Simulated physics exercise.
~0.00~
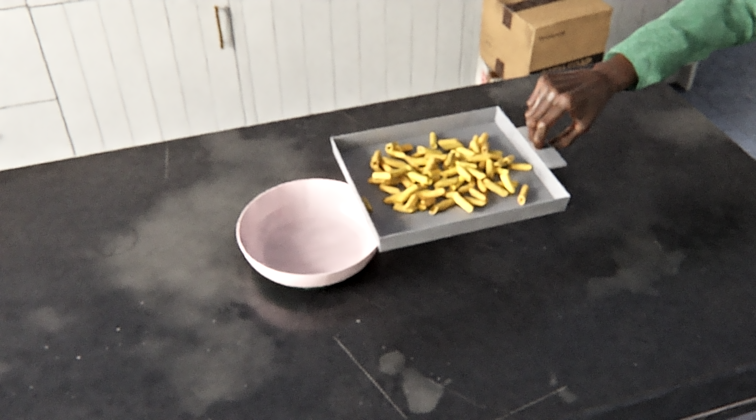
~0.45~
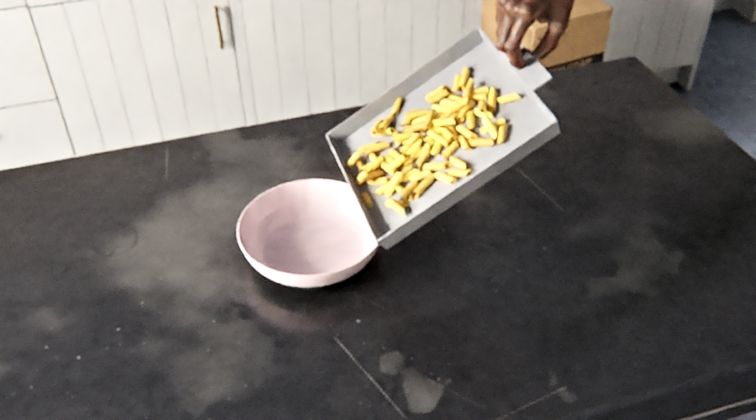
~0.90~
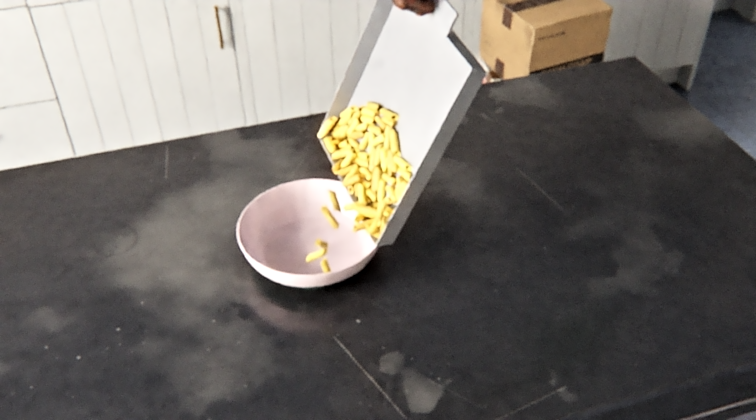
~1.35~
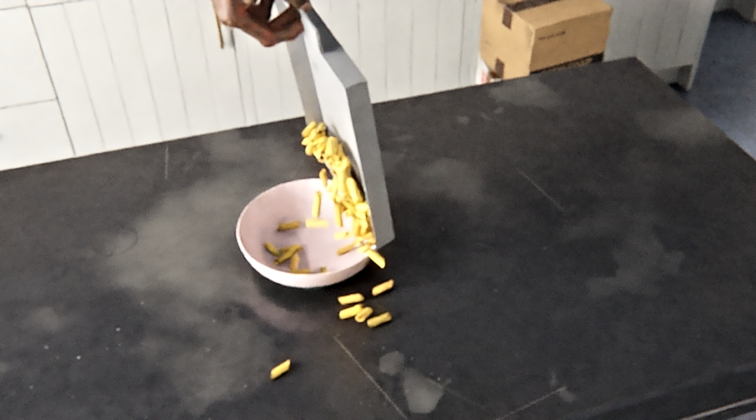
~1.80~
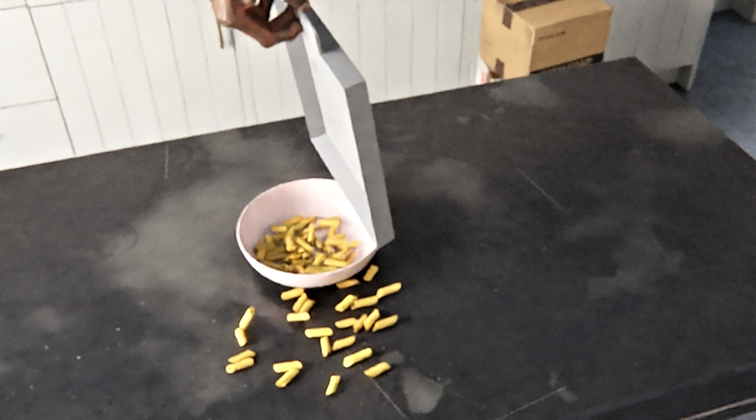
We see a hand tilt a grey tray of yellow pasta pieces steeply toward a pink bowl on a dark table, pouring them out to the left until the tray is empty; most land in the bowl, while many scatter on the table in front.
